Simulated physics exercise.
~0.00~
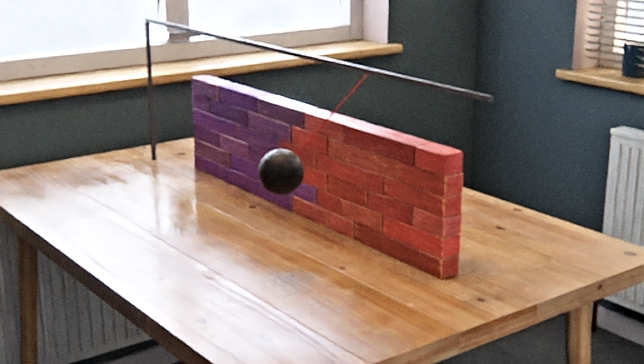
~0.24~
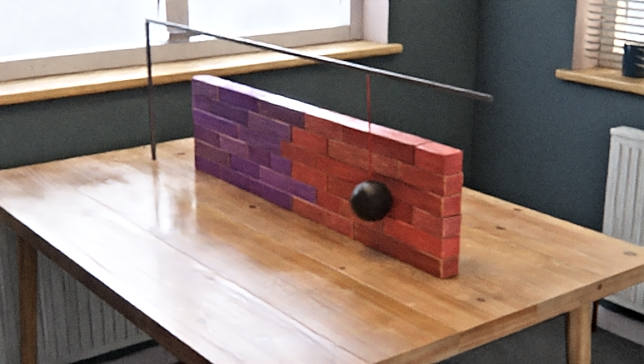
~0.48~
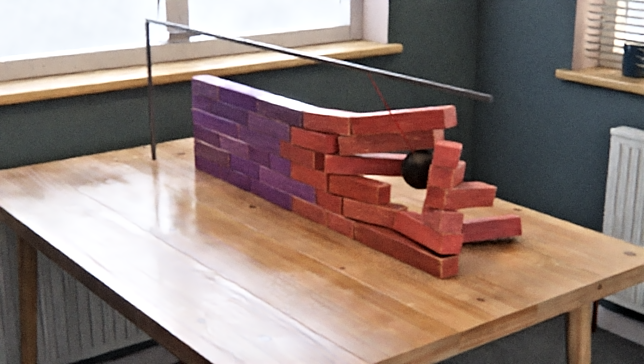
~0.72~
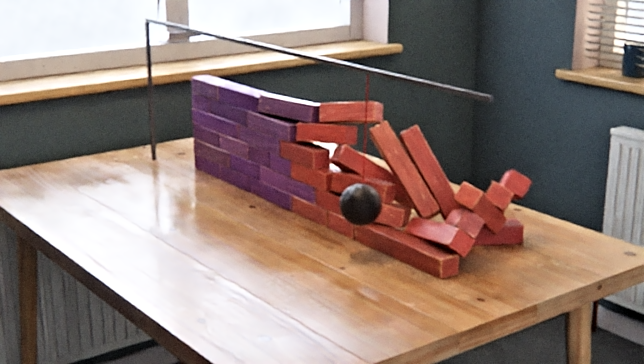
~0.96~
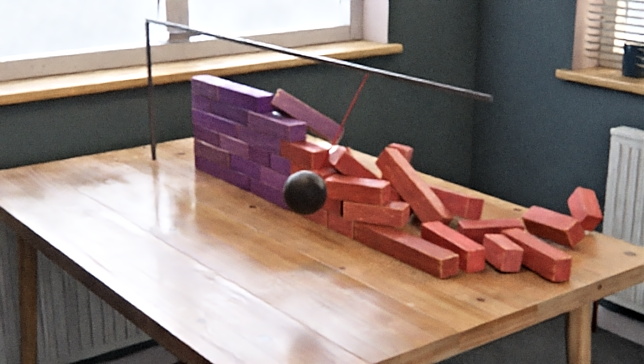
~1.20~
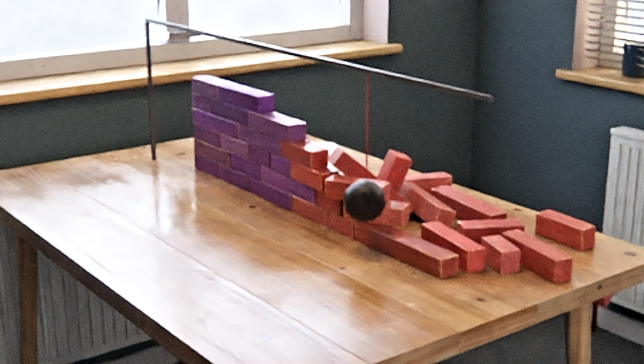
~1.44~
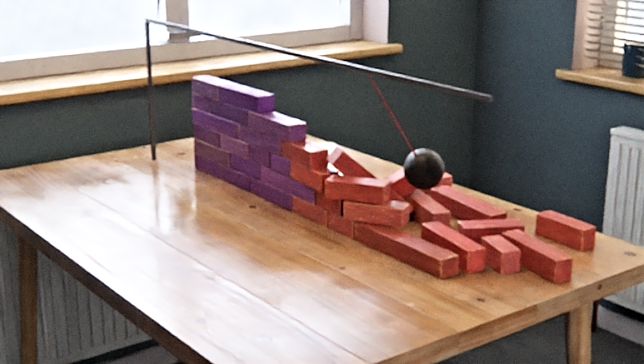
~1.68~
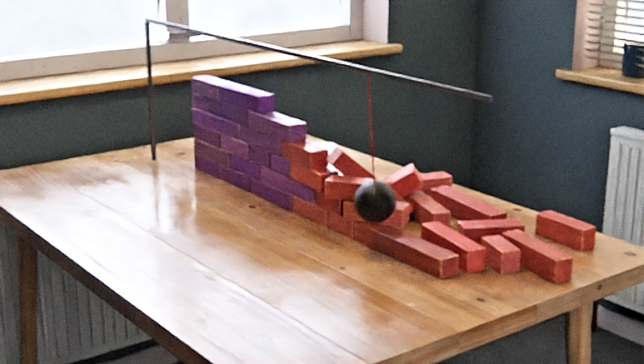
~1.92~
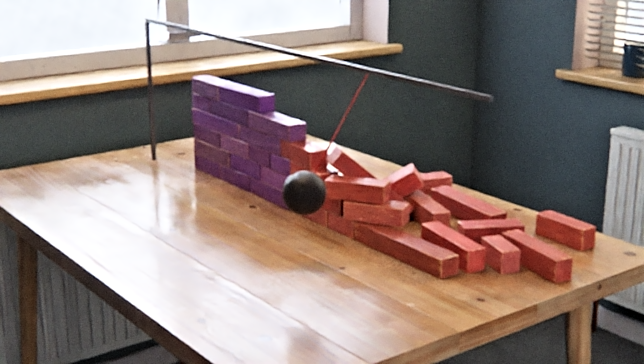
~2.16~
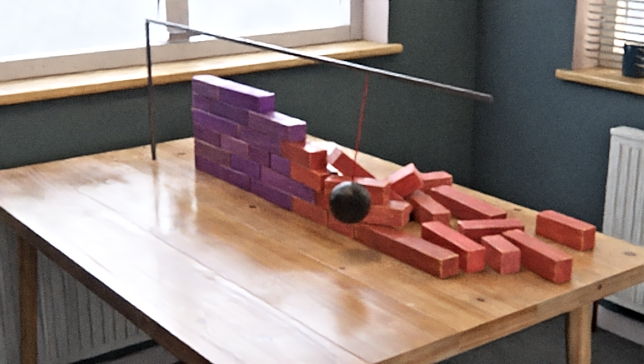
A dark ball hanging from a thin rod swings right into a wall of purple and red blocks, knocking the red end into a tumbled heap across the table, then swings back and forth while most of the purple section stays standing on the left.
